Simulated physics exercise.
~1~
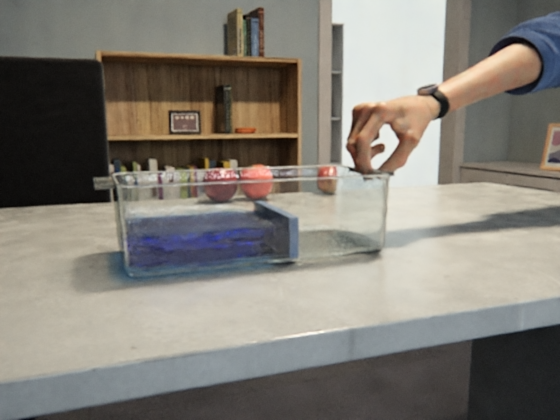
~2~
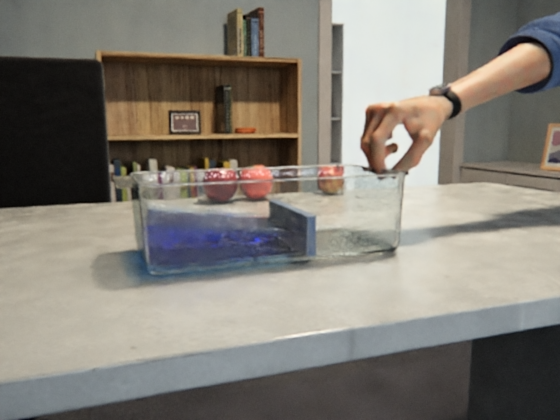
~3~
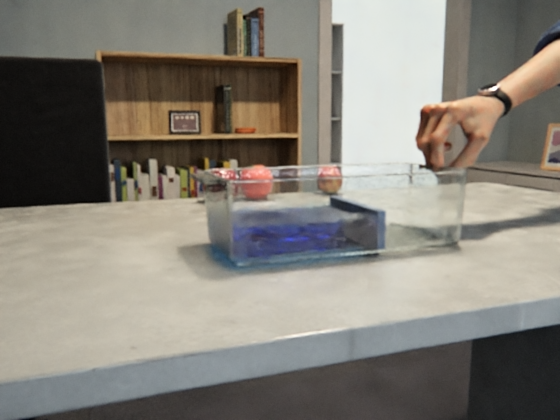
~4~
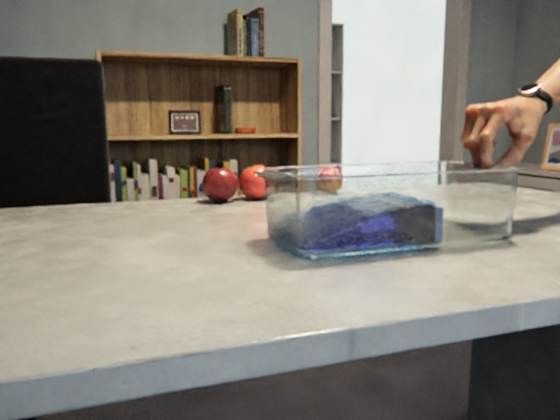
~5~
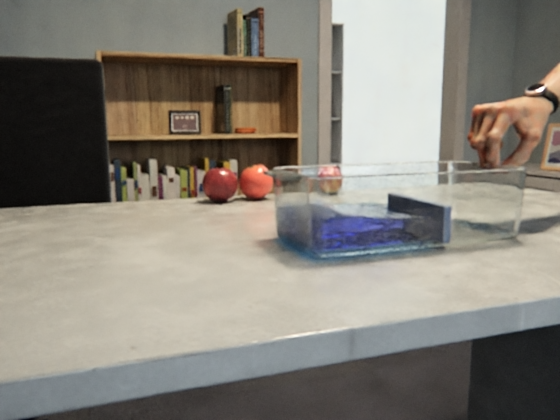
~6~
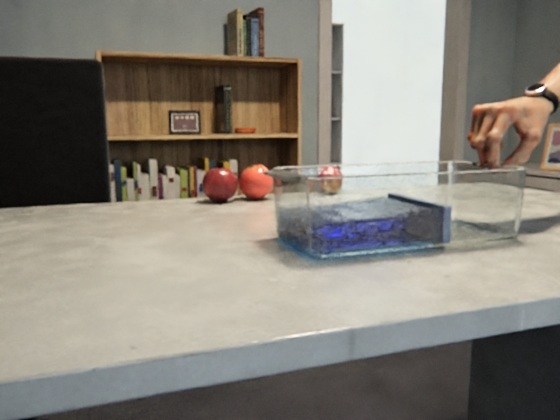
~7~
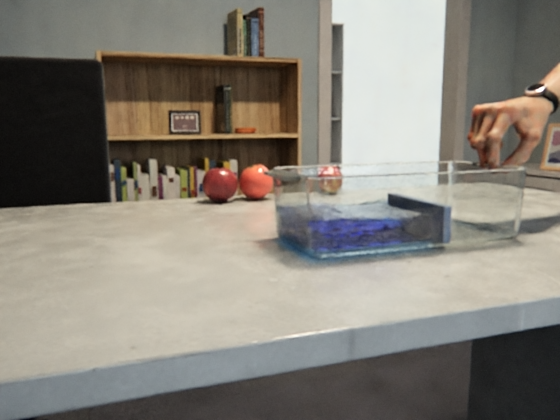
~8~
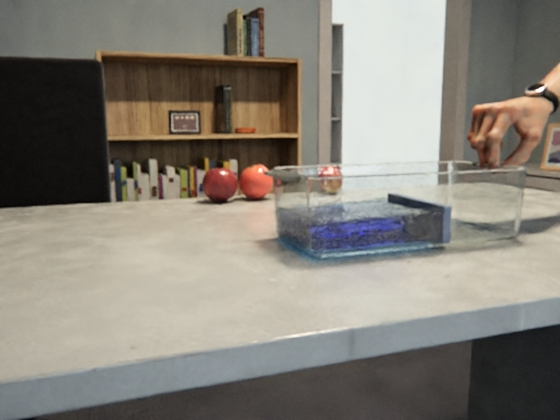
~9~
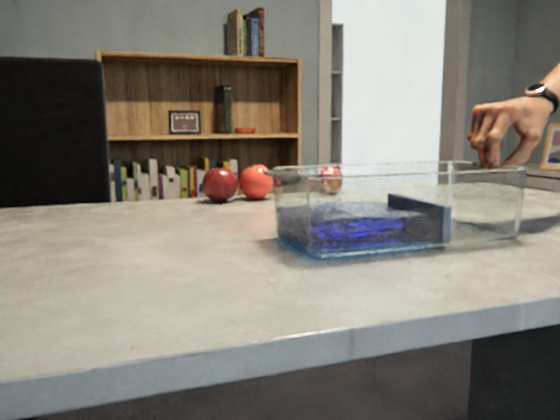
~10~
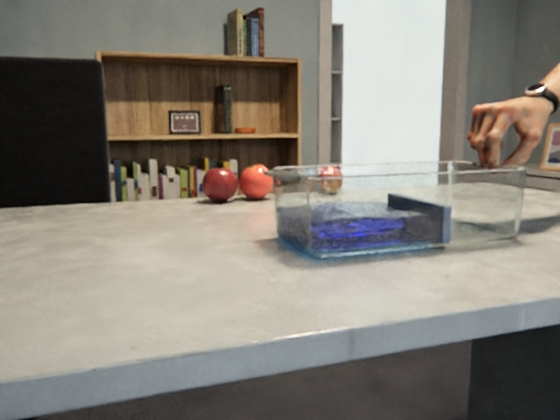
In a room with a grey tabletop seen from the front and slightly above, a clear oblong tub holds blue water on its left side, divided from the nearly empty right side by a dark blue upright wall. Red round objects sit behind it, before a wooden bookshelf and a black panel at left. A hand with a dark watch grips the tub's right end and pulls it to the right. The water tilts and sloshes against the wall as the tub slides. The tub stops near the right, and the water settles, nearly all still on the left.
